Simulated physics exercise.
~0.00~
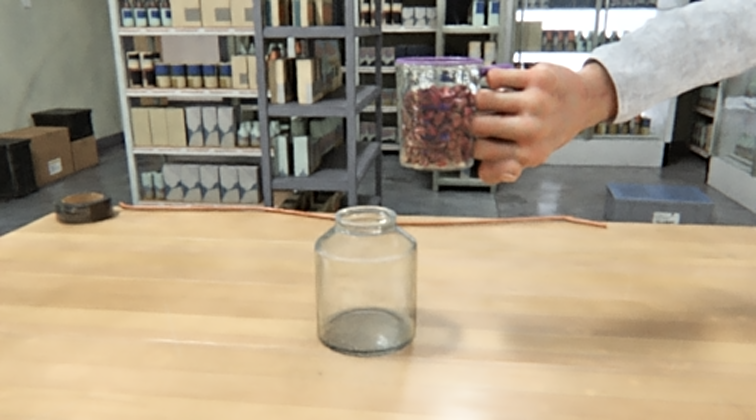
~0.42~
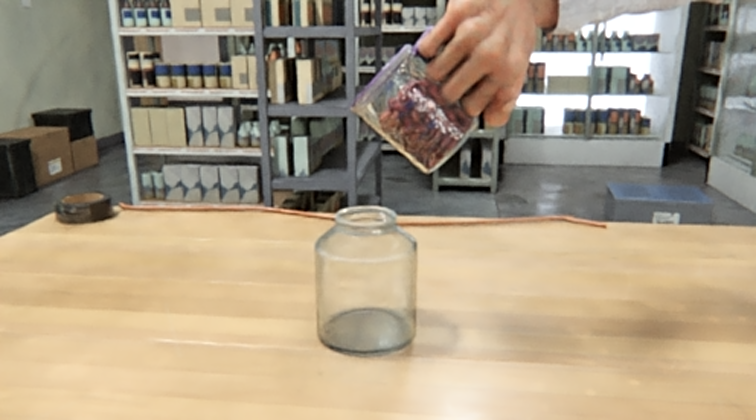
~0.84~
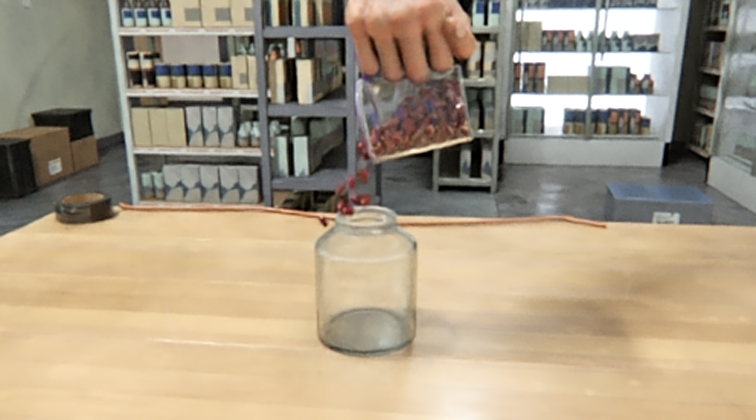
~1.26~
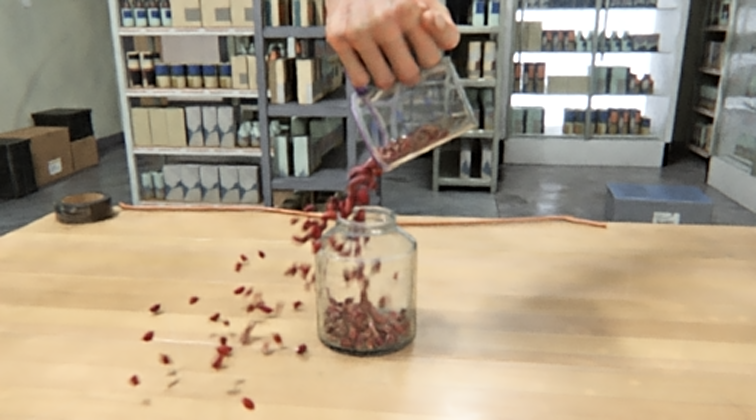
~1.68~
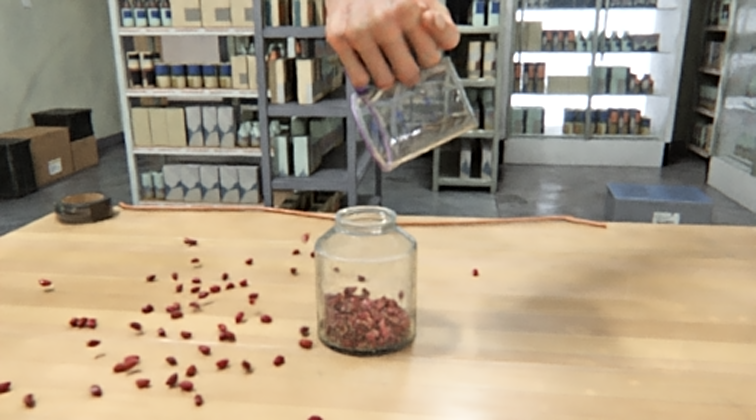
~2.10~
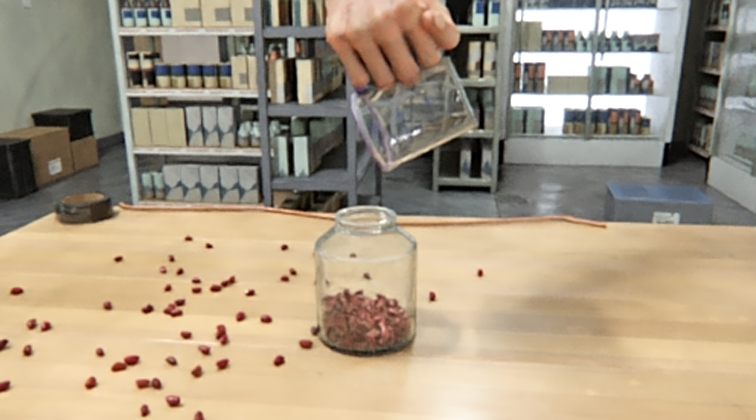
A hand carries a clear cup of dark red beans in from the right, above an open glass jar on a wooden table. It moves left and tips the cup toward the jar's mouth. The first beans slide over the rim, then a thick stream pours down. Many drop into the jar, while others miss or bounce off the opening and scatter across the table, mostly to the left. The hand holds the emptied cup tilted in place. Finally, most of the beans lie heaped in the jar's lower part, with the rest strewn around it.
